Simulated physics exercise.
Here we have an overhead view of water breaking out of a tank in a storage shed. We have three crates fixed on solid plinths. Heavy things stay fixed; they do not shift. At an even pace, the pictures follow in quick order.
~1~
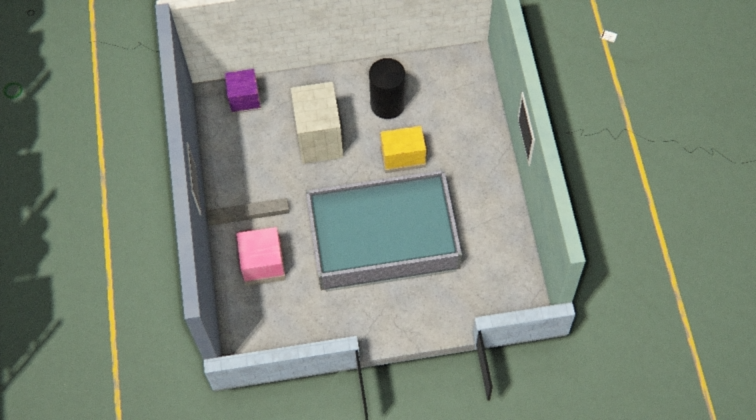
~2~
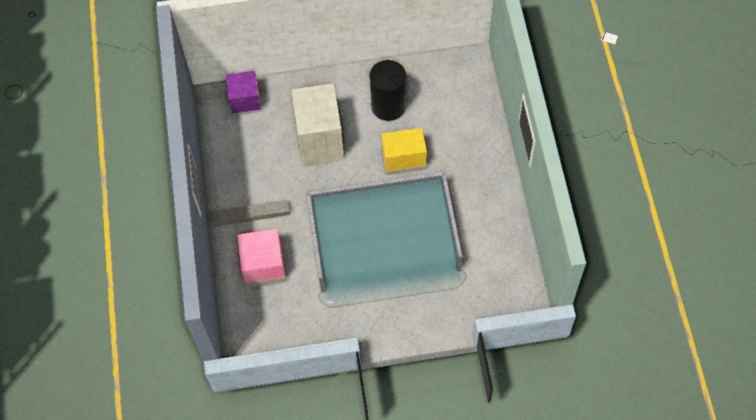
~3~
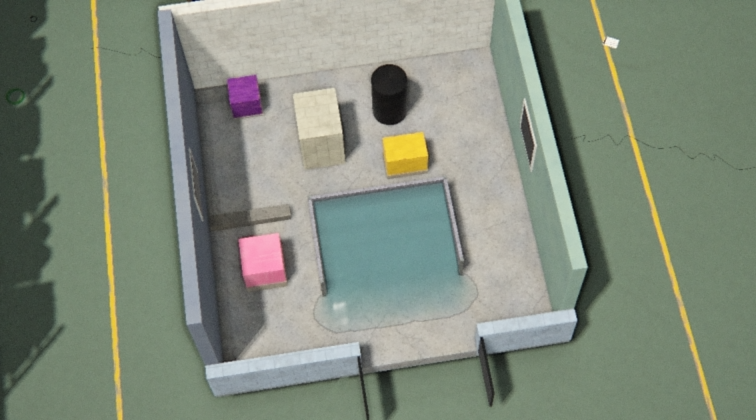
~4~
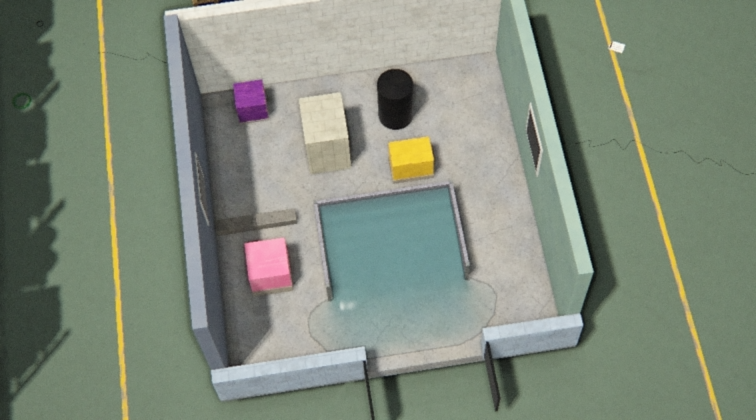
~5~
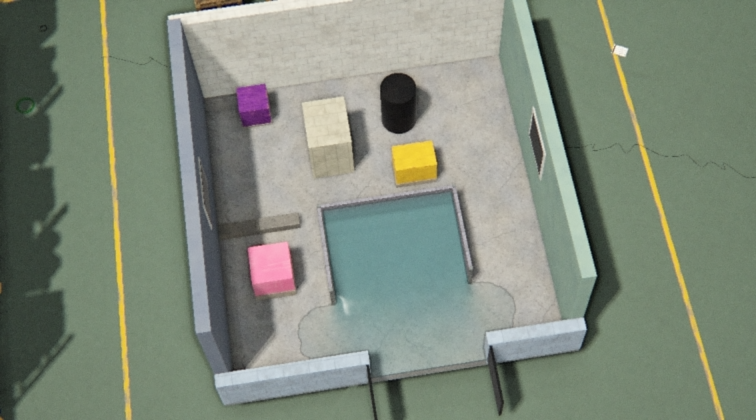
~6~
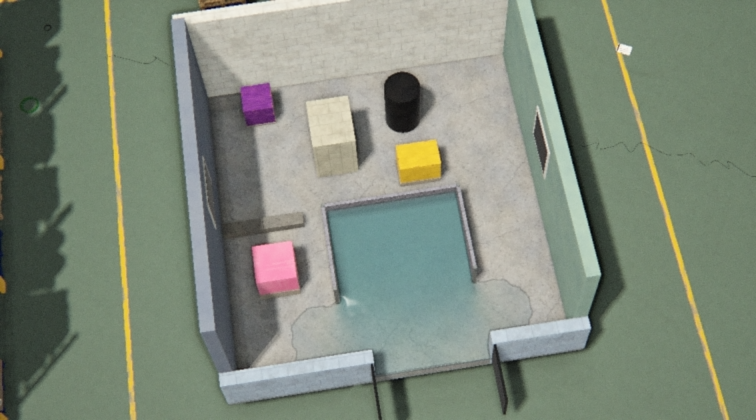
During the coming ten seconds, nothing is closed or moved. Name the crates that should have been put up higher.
Afterwards, the purple crate ends up dry; the pink crate ends up dry; the yellow crate ends up dry.
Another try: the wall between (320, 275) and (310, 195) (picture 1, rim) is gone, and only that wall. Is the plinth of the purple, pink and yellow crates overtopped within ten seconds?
My guess is purple goes wet, pink goes wet, and yellow remains untouched.
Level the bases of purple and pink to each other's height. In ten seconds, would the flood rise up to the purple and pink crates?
Taking them in turn, the purple crate stays clear, then the pink crate is drenched.
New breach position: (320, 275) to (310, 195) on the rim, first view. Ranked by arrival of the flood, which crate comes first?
My answer: The pink-painted one.
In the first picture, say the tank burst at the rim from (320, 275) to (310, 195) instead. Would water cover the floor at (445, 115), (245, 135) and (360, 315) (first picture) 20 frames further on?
Going through them in turn: Still unsoaked, then reached by the flood, then reached by the flood.
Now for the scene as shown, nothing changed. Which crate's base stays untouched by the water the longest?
The answer here is the one in purple.
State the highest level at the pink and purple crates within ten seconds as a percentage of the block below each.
Roughly 40 per cent for the first, 50 per cent for the second.
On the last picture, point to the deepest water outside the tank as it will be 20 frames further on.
Point to roughly (234, 239).
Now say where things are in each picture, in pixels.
The water tank at (383, 224) is whole and still, in the first picture.
The front is at (462, 273), out from the gap at (391, 274), in the second picture.
Water pours out at (392, 279) and has run to (319, 315), in the third picture.
Water pours out at (398, 284) and has run to (489, 313), in the fourth picture.
Water pours out at (401, 288) and has run to a hidden place, in the fifth picture.
The front is at a hidden place, out from the gap at (405, 287), in the sixth picture.
A moment on, water covers 20 % of the floor; the purple crate not reached, the pink crate not reached, the yellow crate not reached.
Next, water covers 25 % of the floor; the purple crate not reached, the pink crate not reached, the yellow crate not reached.
Then, water covers 40 % of the floor; the purple crate not reached, the pink crate water round its plinth, the yellow crate not reached.
Later, water covers 55 % of the floor; the purple crate not reached, the pink crate water round its plinth, the yellow crate water round its plinth.
In the end, water covers 70 % of the floor; the purple crate stayed above the water, the pink crate stayed above the water, the yellow crate stayed above the water.
